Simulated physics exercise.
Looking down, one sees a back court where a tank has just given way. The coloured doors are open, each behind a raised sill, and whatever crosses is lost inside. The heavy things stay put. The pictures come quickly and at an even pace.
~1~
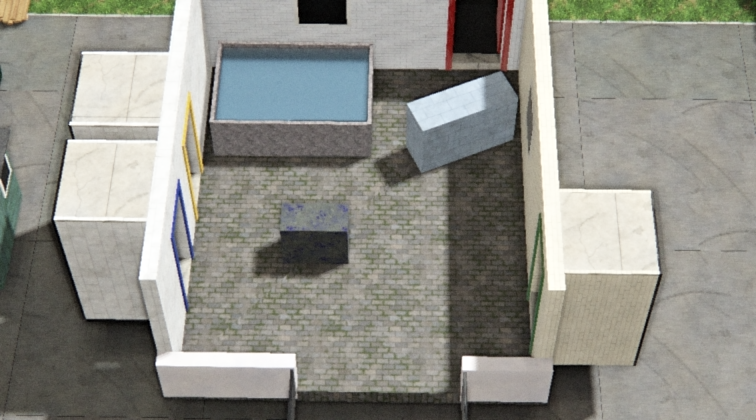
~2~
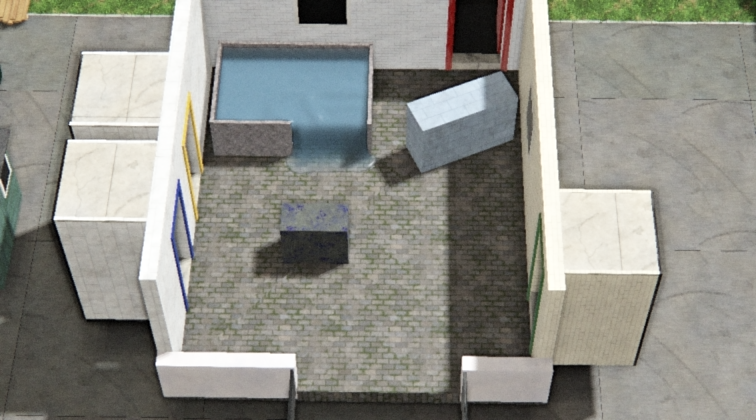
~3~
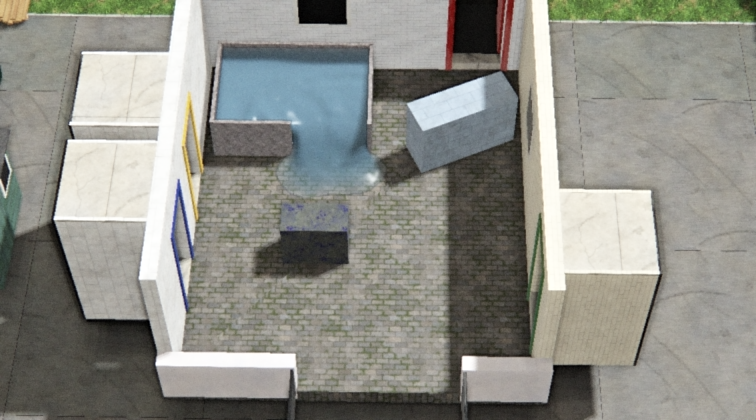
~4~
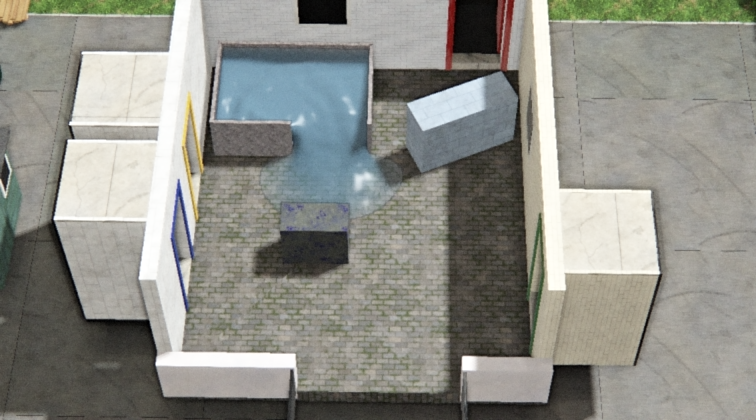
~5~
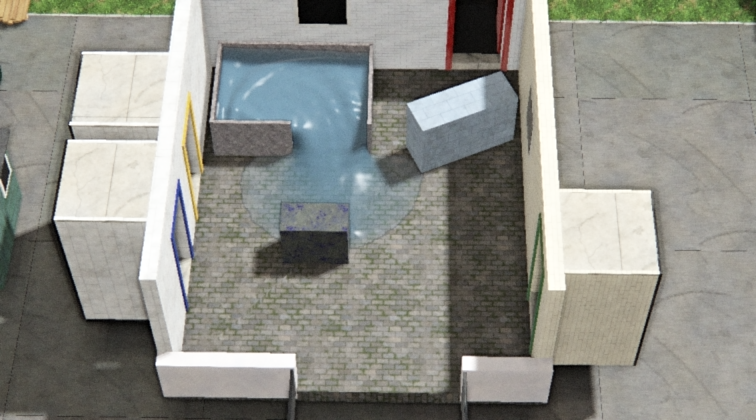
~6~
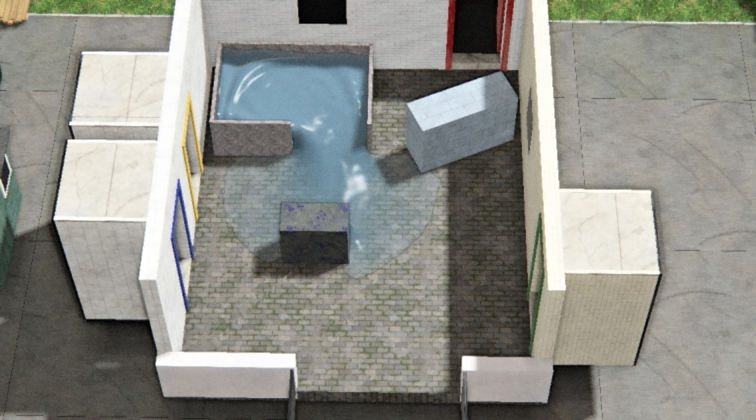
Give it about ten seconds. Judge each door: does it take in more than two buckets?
The green door stays inside what's allowed there, the yellow door goes beyond what's allowed there, the blue door goes beyond what's allowed there, the red door stays inside what's allowed there.
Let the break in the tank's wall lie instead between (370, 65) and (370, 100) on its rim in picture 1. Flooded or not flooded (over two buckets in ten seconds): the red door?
Lab note - red door breaks the limit.
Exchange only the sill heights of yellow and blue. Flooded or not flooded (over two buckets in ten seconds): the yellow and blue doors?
With that change, the yellow one goes past the mark and the blue one goes past the mark.
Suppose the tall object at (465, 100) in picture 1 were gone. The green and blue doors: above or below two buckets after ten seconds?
Finding: Green remains within bounds; blue exceeds the bound.
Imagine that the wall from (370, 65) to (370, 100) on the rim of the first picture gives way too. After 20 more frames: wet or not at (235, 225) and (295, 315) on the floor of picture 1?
One after the other: Not flooded, clear.
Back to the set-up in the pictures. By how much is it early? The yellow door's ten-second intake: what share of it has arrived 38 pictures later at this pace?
It works out at roughly 80 percent of the ten-second total.
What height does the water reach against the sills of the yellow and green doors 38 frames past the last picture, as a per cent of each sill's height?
First around 240 percent, second around 50 percent.
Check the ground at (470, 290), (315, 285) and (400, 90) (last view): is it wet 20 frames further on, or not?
As listed, the points end up soaked, high and dry and high and dry.
A moment on, water covers 40 % of the floor; the green door not reached, the yellow door wet at the sill, nothing in, the blue door wet at the sill, nothing in, the red door not reached.
Next, water covers 65 % of the floor; the green door wet at the sill, nothing in, the yellow door under two buckets in, the blue door over two buckets in, the red door not reached.
Then, water covers 70 % of the floor; the green door under two buckets in, the yellow door far over two buckets in, the blue door over two buckets in, the red door not reached.
Later, water covers 85 % of the floor; the green door under two buckets in, the yellow door far over two buckets in, the blue door far over two buckets in, the red door not reached.
In the end, water covers 95 % of the floor; the green door under two buckets in, the yellow door far over two buckets in, the blue door far over two buckets in, the red door wet at the sill, nothing in.
